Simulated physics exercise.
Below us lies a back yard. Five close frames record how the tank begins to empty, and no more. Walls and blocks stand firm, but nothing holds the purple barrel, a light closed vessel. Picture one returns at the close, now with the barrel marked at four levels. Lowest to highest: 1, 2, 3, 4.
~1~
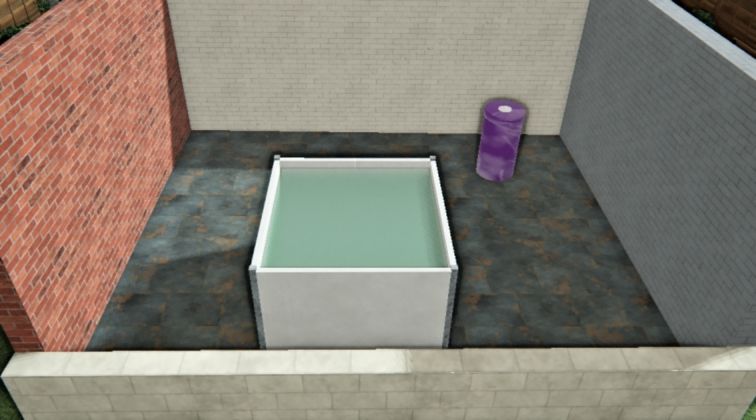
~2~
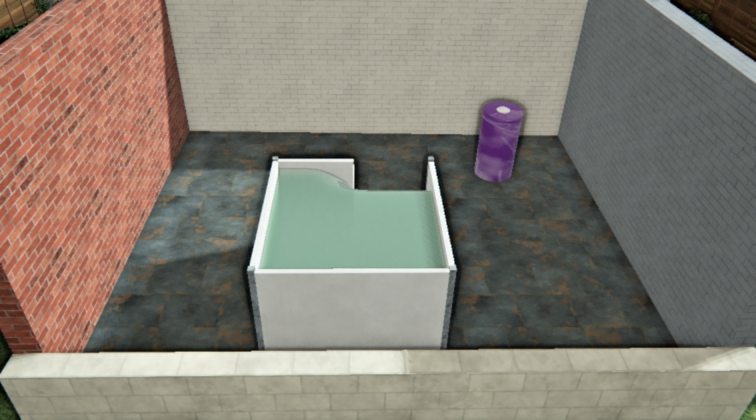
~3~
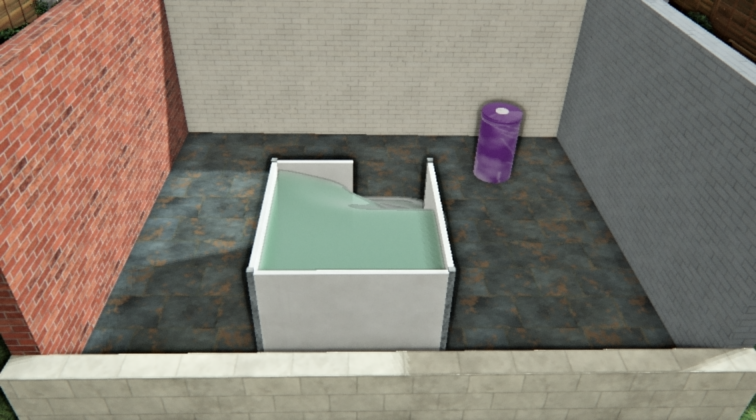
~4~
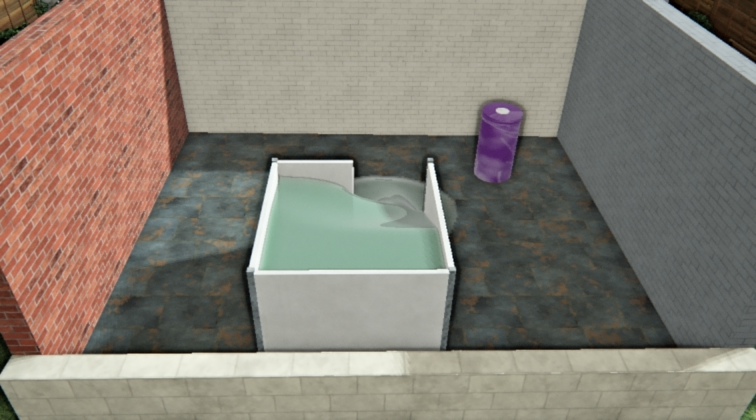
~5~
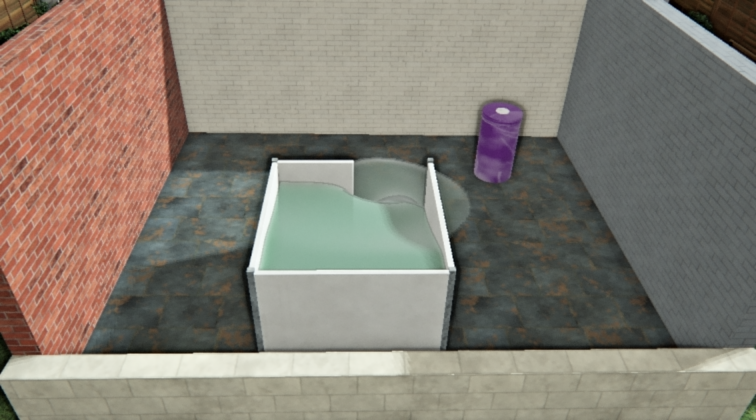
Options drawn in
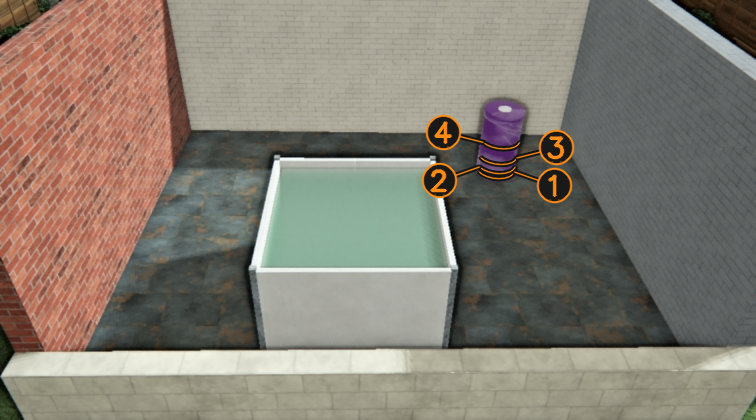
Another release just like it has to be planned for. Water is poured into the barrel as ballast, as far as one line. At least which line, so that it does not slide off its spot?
Go for 4.
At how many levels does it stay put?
One of them.
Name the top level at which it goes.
That would be 3.
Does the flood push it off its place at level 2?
Yes, it does.
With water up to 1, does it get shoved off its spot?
Yes, that goes wrong.
On the marked copy, 1 at (499, 178); 2 at (499, 173); 3 at (501, 164); 4 at (503, 148); from the bottom up 1, 2, 3, 4.
For level 1, it is pushed about 5 times its own width away.
For level 2, it is pushed about 6 times its own width away.
For level 3, it is pushed about twice its own width away.
For level 4, it does not move.
